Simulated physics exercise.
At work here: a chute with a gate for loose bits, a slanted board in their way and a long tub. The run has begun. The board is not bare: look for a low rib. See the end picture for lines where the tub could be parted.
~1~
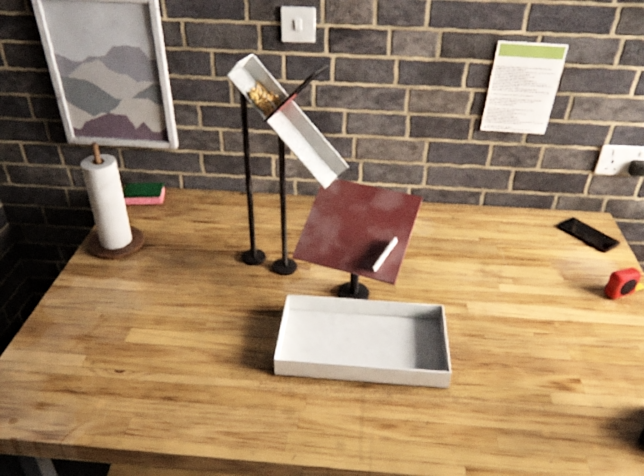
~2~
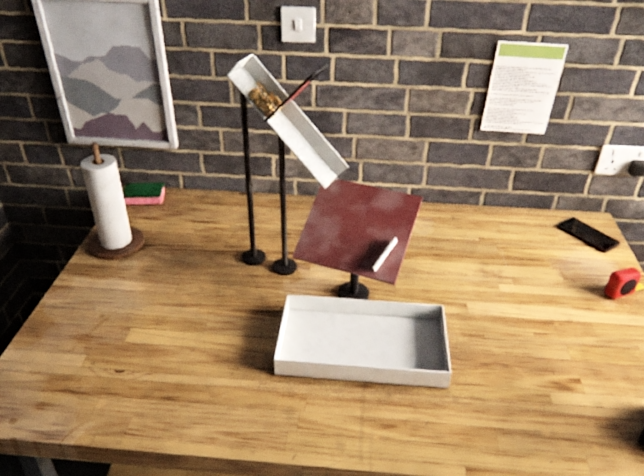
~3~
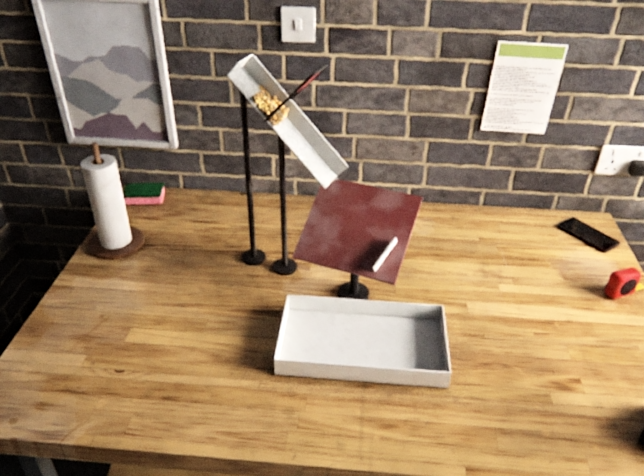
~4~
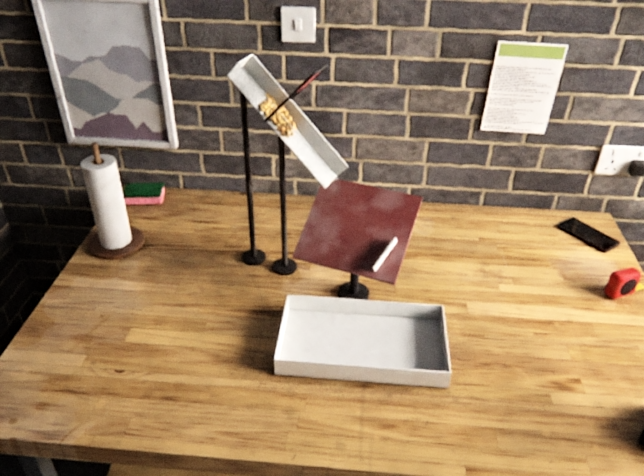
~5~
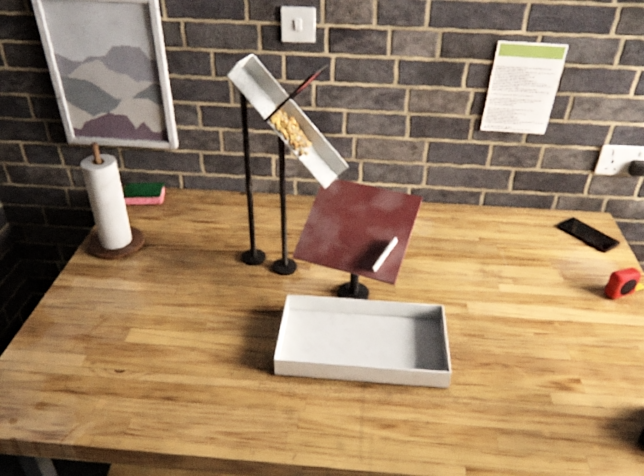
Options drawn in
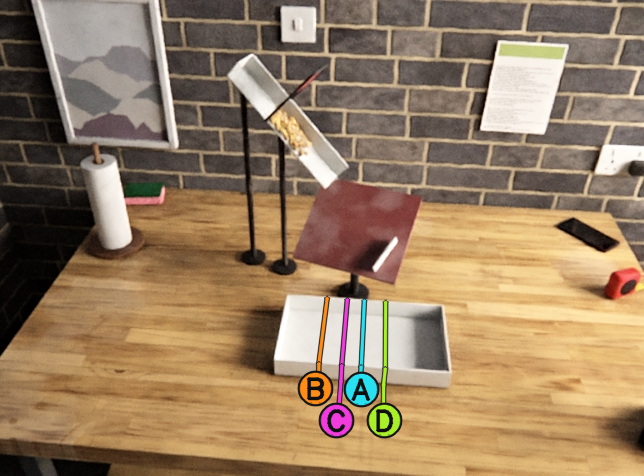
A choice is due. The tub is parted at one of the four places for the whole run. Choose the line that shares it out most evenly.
Line C does it best.
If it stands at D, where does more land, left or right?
The left side.
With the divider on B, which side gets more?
The right side.
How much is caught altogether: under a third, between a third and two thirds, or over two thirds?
About that: Over two thirds.
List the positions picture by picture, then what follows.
Load behind the gate near (267, 104), dried chickpeas; lip of the chute near (331, 182), sloping fairly steeply, in the first picture.
Middle of the board near (358, 227), tilted fairly steeply; middle of its low edge near (342, 270); of its high edge near (372, 186), in the second picture.
Front corners of the tub near (275, 359) and (451, 372), empty; front of the load near (278, 123), in the third picture.
Middle of the load near (278, 117); its front near (292, 134), close to a quarter of the way to the lip; rib from (396, 237) to (374, 268), in the fourth picture.
Middle of the load near (289, 129); its front near (307, 153), close to half of the way to the lip, in the fifth picture.
On the marked copy, line A crosses the front rim at (361, 366); line B crosses the front rim at (318, 362); line C crosses the front rim at (341, 364); line D crosses the front rim at (385, 367).
For line A, of what is caught, the bulk on the left of the divider, a small share on the right.
For line B, of what is caught, a small share on the left of the divider, all but a few on the right.
For line C, of what is caught, close to half on the left of the divider, close to half on the right.
For line D, of what is caught, all but a few on the left of the divider, a small share on the right.
